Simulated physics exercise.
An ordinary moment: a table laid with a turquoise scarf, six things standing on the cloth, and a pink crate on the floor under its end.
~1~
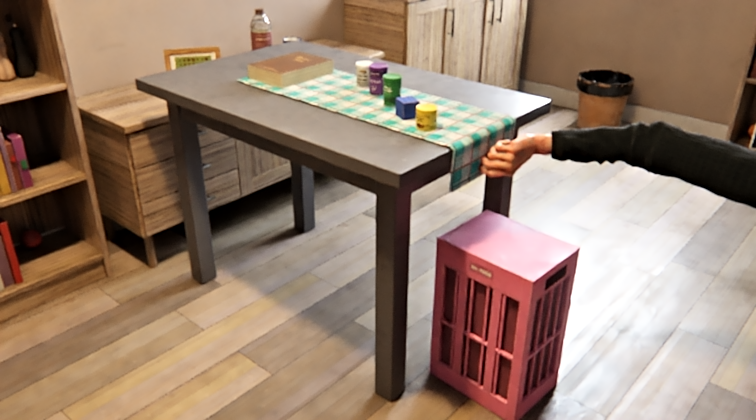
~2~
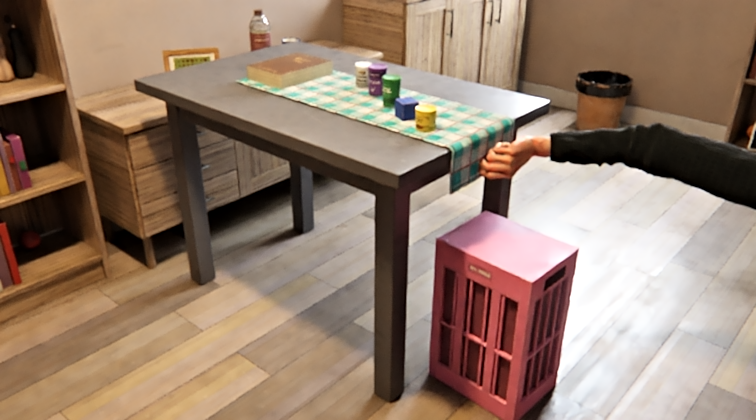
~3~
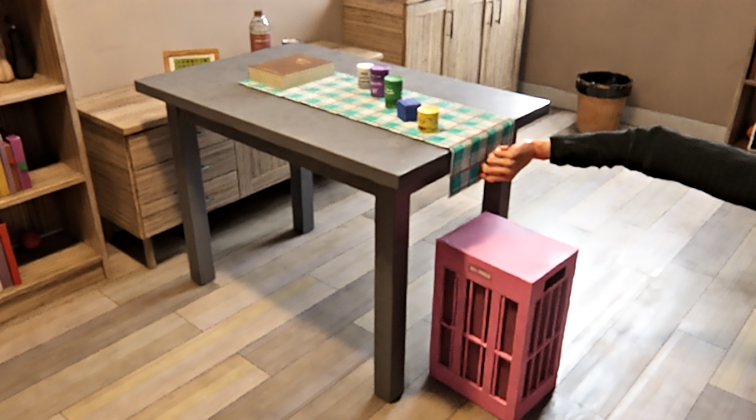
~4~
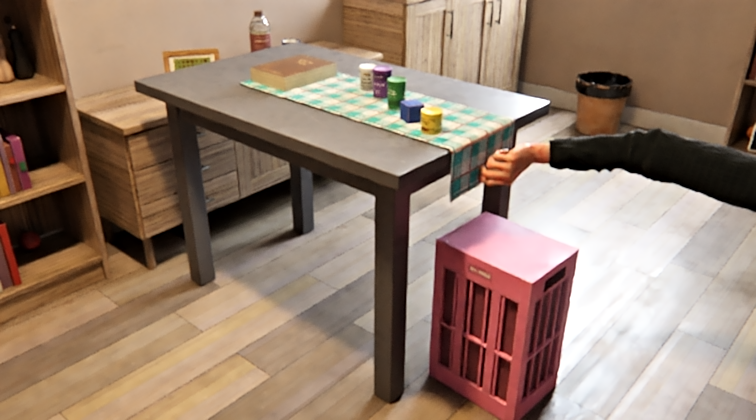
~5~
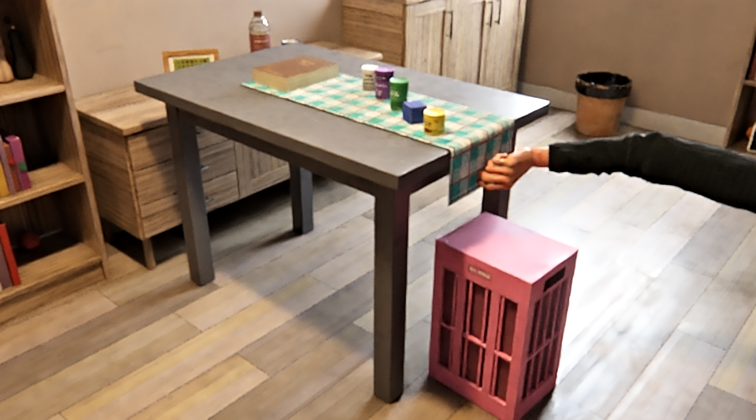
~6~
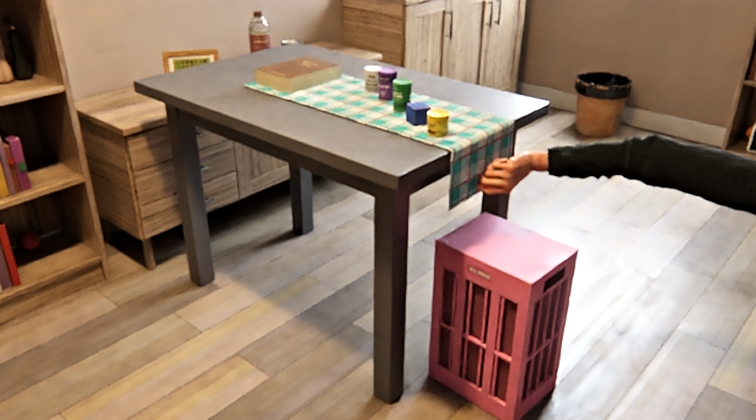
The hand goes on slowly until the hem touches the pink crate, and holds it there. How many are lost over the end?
The count of fallen things is one.
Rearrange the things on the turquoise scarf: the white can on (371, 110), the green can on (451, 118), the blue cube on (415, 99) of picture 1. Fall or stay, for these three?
The white can keeps its place on top, the green can tumbles off, the blue cube remains up.
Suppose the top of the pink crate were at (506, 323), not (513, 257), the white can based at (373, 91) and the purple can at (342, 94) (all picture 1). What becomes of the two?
The white can remains up; the purple can stays on.
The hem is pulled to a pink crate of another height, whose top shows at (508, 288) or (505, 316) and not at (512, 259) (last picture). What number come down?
It would be 2 and 3.
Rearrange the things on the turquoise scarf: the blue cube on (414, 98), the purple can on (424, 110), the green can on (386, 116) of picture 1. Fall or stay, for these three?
The blue cube keeps its place on top; the purple can does not fall; the green can survives.
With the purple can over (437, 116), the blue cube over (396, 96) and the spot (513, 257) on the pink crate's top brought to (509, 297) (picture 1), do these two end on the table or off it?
The purple can drops off; the blue cube keeps its place on top.
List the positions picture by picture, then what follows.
Hem (450, 193); yellow pot (427, 107); blue cube (408, 99); green can (393, 76); purple can (378, 65); white can (365, 63); top of the crate (513, 257), in the first frame.
Hem (449, 195); yellow pot (426, 108), in the second frame.
Hem (448, 198); blue cube (410, 102), in the third frame.
Hem (450, 202); green can (397, 79); top of the crate (512, 259), in the fourth frame.
Hem (448, 206); purple can (385, 69), in the fifth frame.
Hem (448, 211); yellow pot (438, 113); blue cube (418, 105); green can (403, 81); purple can (388, 70); white can (373, 68), in the sixth frame.
Early on, hem near (478, 222); all still up.
Midway, hem on the crate; yellow pot gone.
Finally, hem on the crate; yellow pot gone. It carries off one.
